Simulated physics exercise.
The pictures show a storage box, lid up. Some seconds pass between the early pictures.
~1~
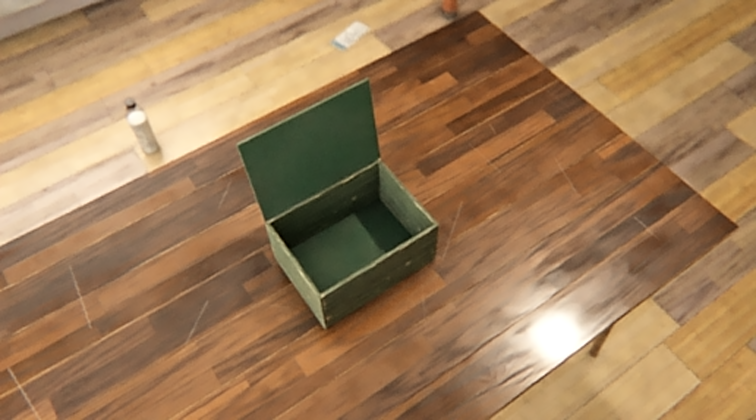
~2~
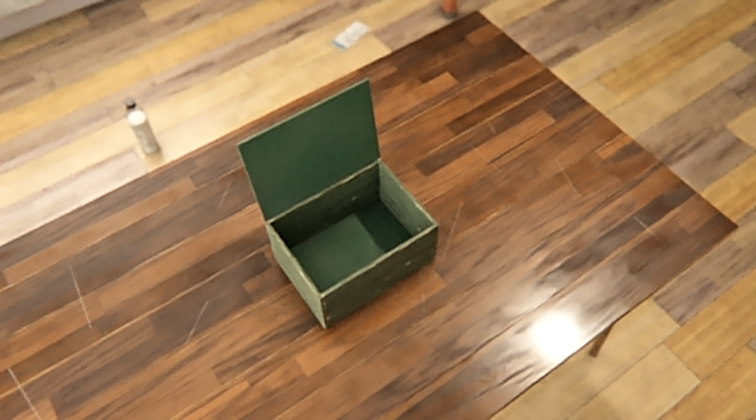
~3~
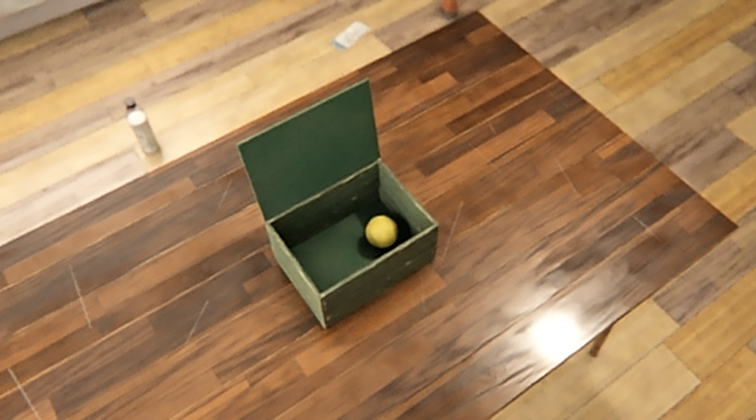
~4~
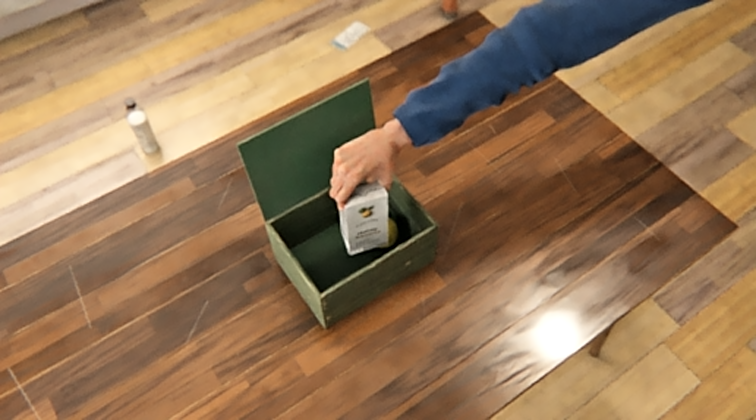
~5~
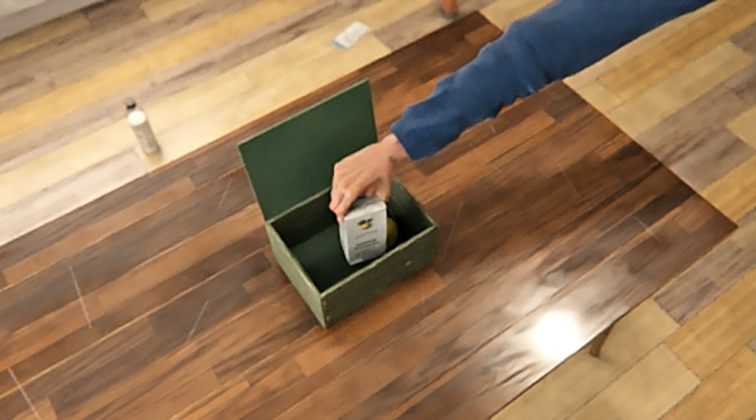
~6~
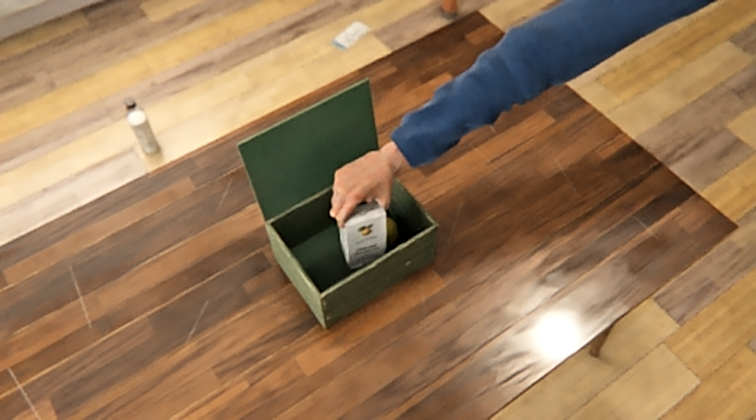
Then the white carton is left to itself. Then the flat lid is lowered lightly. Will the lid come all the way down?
In the end the lid stays ajar.
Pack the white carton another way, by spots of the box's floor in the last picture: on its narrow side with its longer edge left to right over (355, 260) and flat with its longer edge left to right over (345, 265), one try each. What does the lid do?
First, it will not close; second, it shuts flat.
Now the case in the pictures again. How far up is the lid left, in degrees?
About 16°.
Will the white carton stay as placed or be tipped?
The white carton stays as placed.
Then, 0.80 s past the last view, lid starting down; white carton displaced about its own width near (364, 251).
Then, 1.50 s past the last view, lid 66° above the rim; white carton displaced about its own width near (364, 251).
Then, 2.00 s past the last view, lid 27° above the rim; white carton displaced about its own width near (364, 251).
Then, 3.60 s past the last view, lid 17° above the rim; white carton displaced about its own width near (364, 251).
Finally, lid 17° above the rim; moved from the start, white carton; yellow lemon still in place. Final places as the last picture's camera would see them, white carton near (364, 251).
